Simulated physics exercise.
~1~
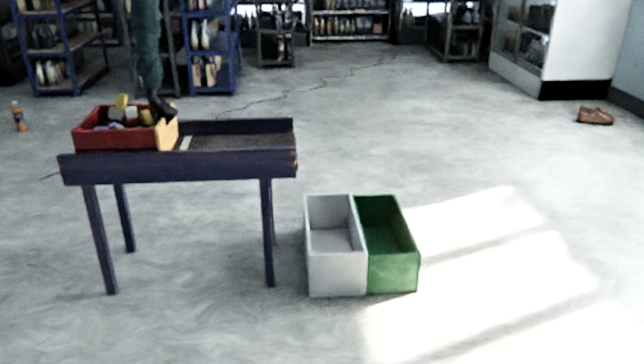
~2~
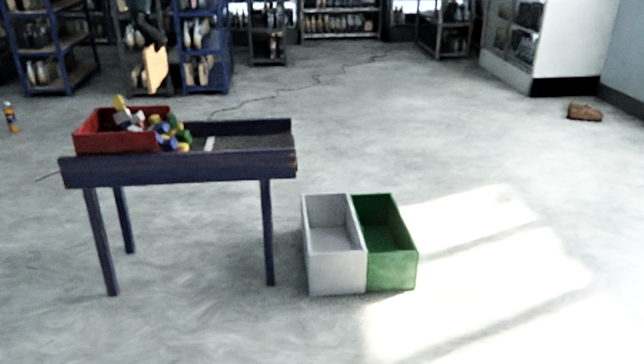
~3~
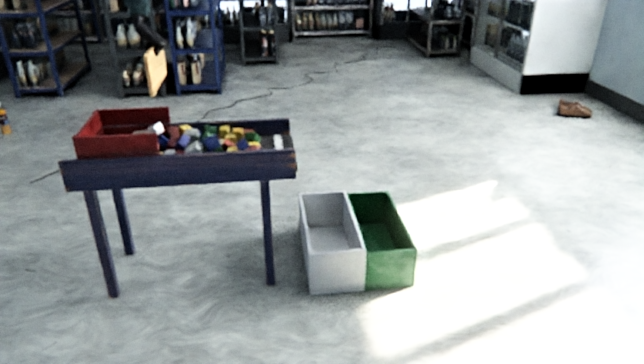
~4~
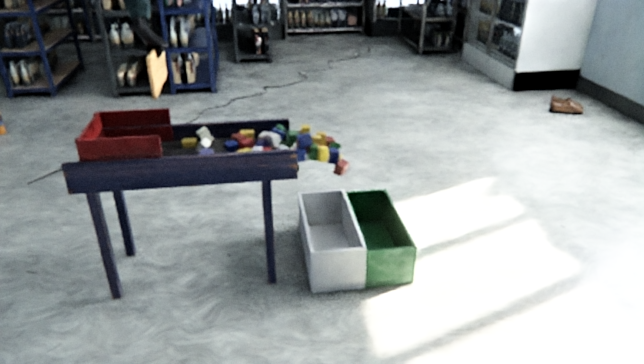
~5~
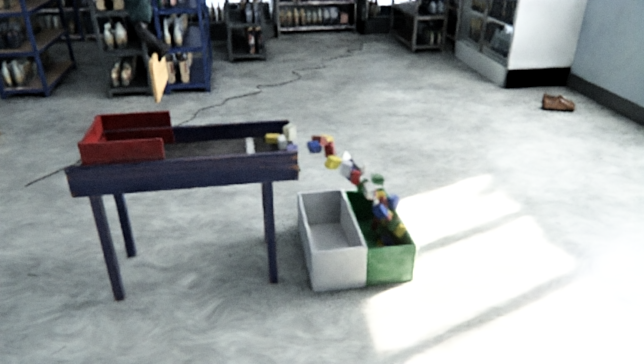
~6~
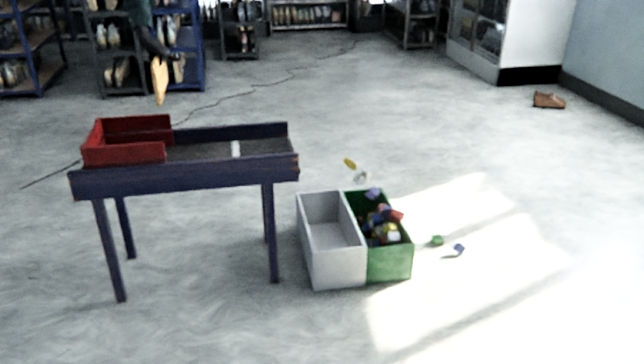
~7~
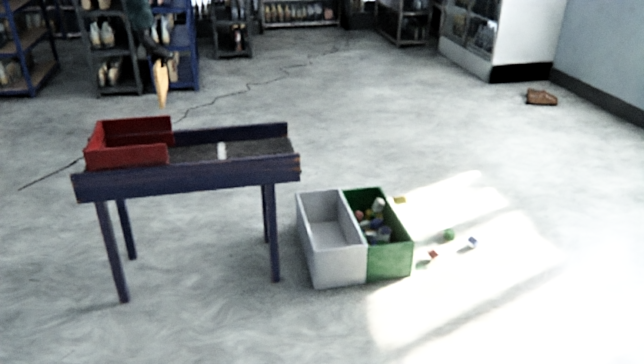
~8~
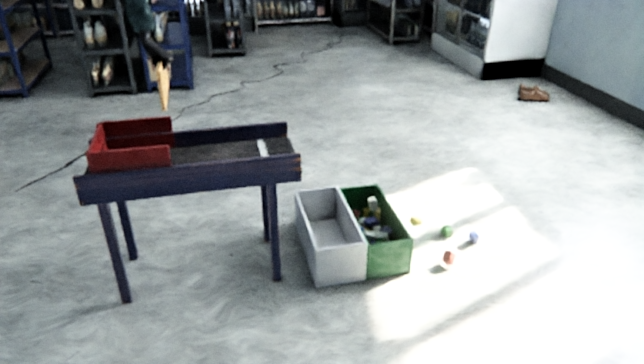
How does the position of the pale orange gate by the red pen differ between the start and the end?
At the start the gate stands down at the open right side of the red pen, closing it off. By the end it is raised and hangs upright above the belt, leaving that side of the pen open.
